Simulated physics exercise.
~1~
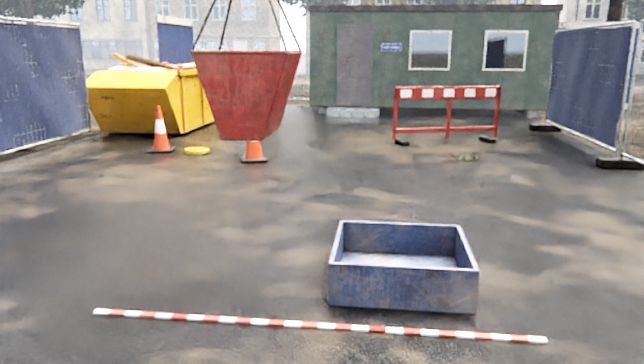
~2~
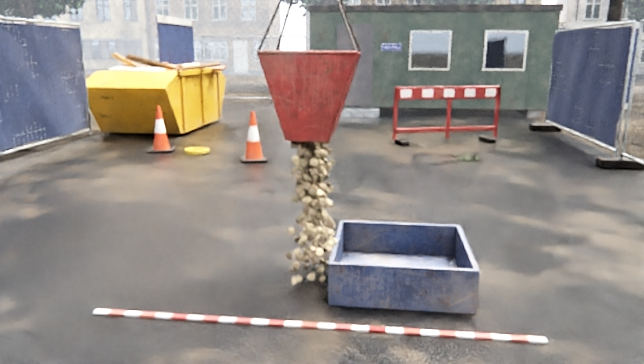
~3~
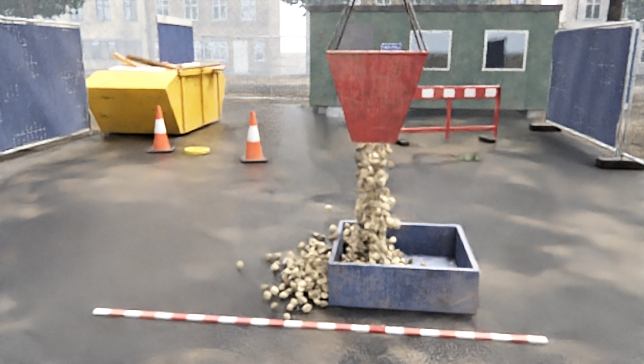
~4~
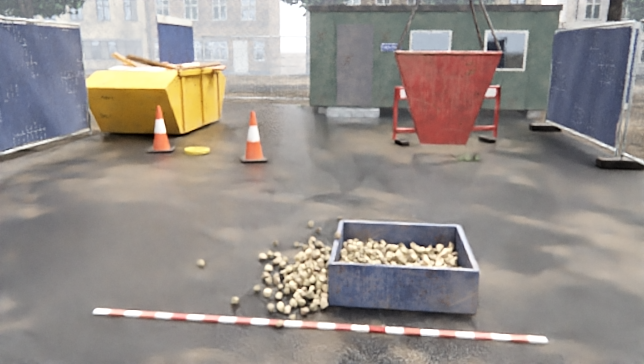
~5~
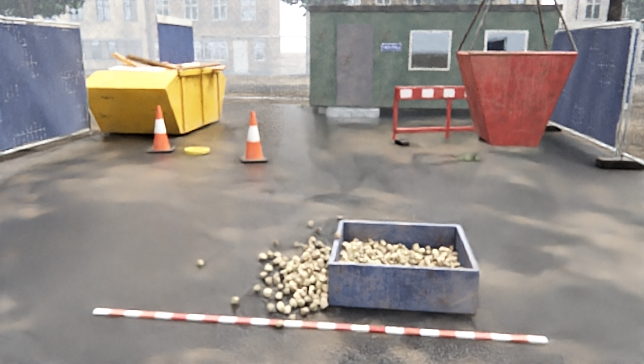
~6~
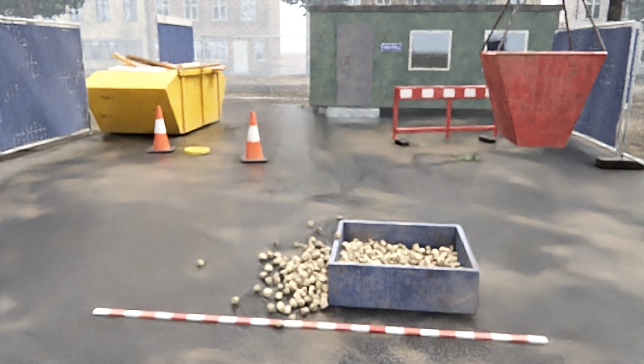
A red hopper hanging from cables moved right across a paved yard, pouring out a stream of stones that first hit the ground, then fell into a blue bin. It swung away empty, leaving most stones in the bin and a smaller pile to its left.
